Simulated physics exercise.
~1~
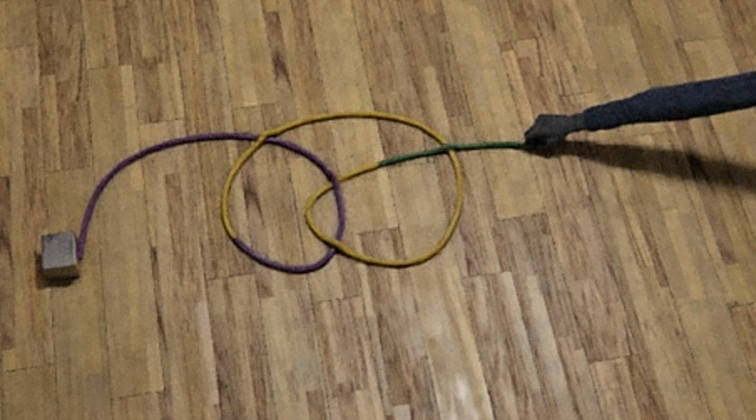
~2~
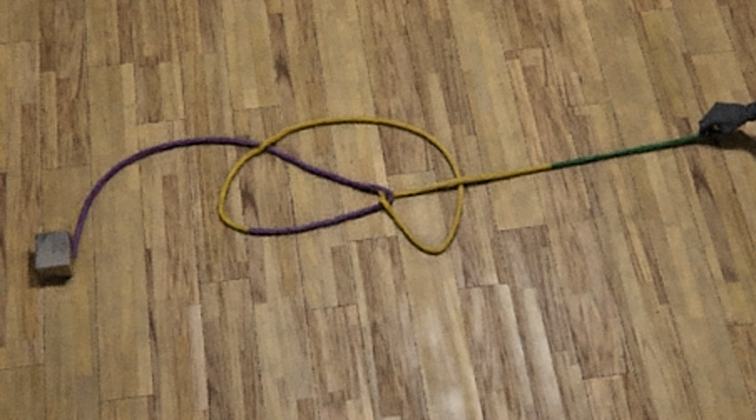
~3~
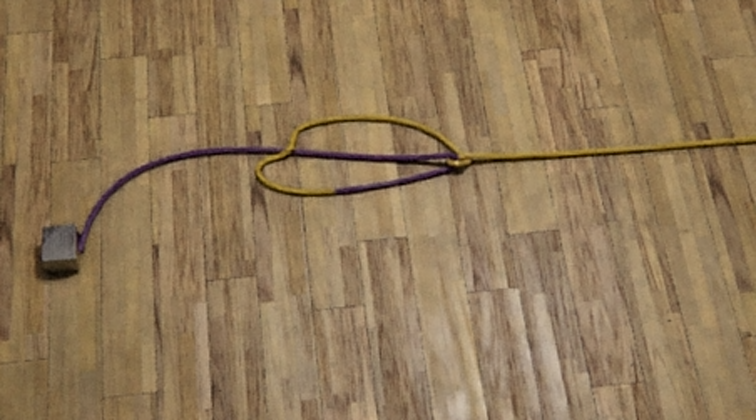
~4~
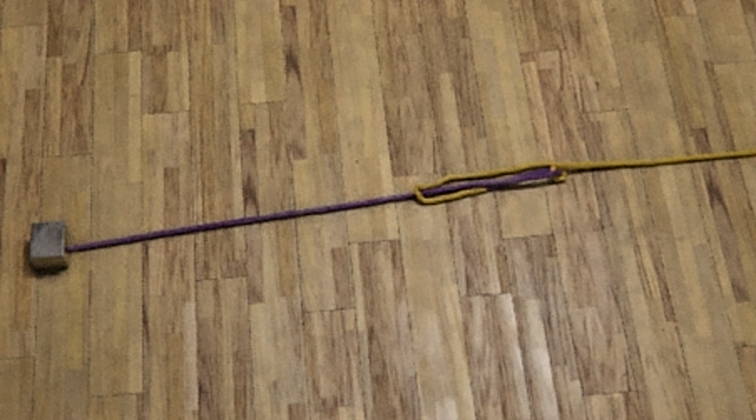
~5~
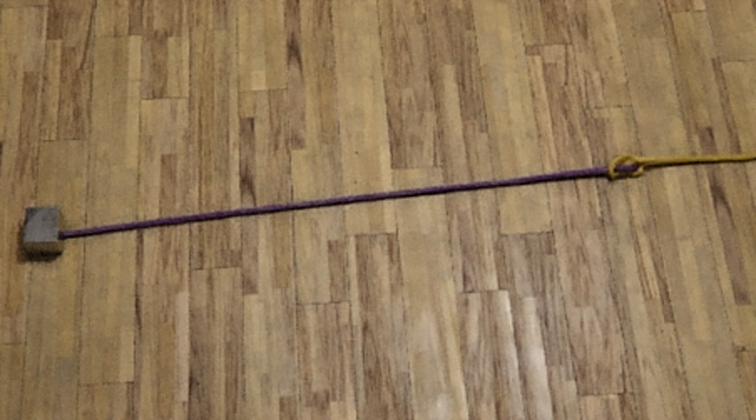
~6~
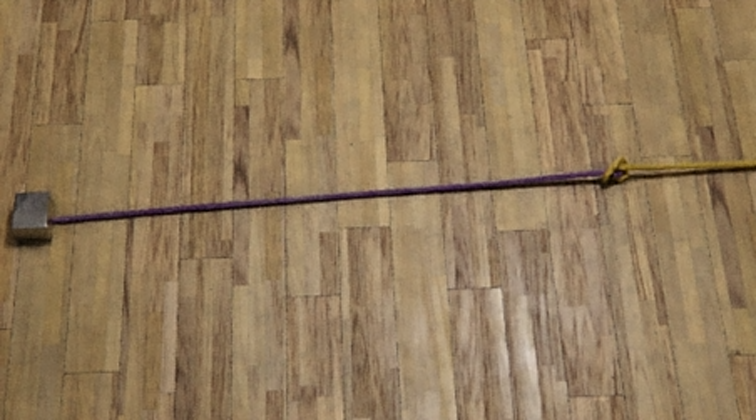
We see a looped purple, yellow and green rope on a wooden floor, its left end fixed to a small gray block, as a hand pulls the other end rightward out of view. The loops narrow and shrink until the rope is nearly straight, tightened into a small knot at the right.
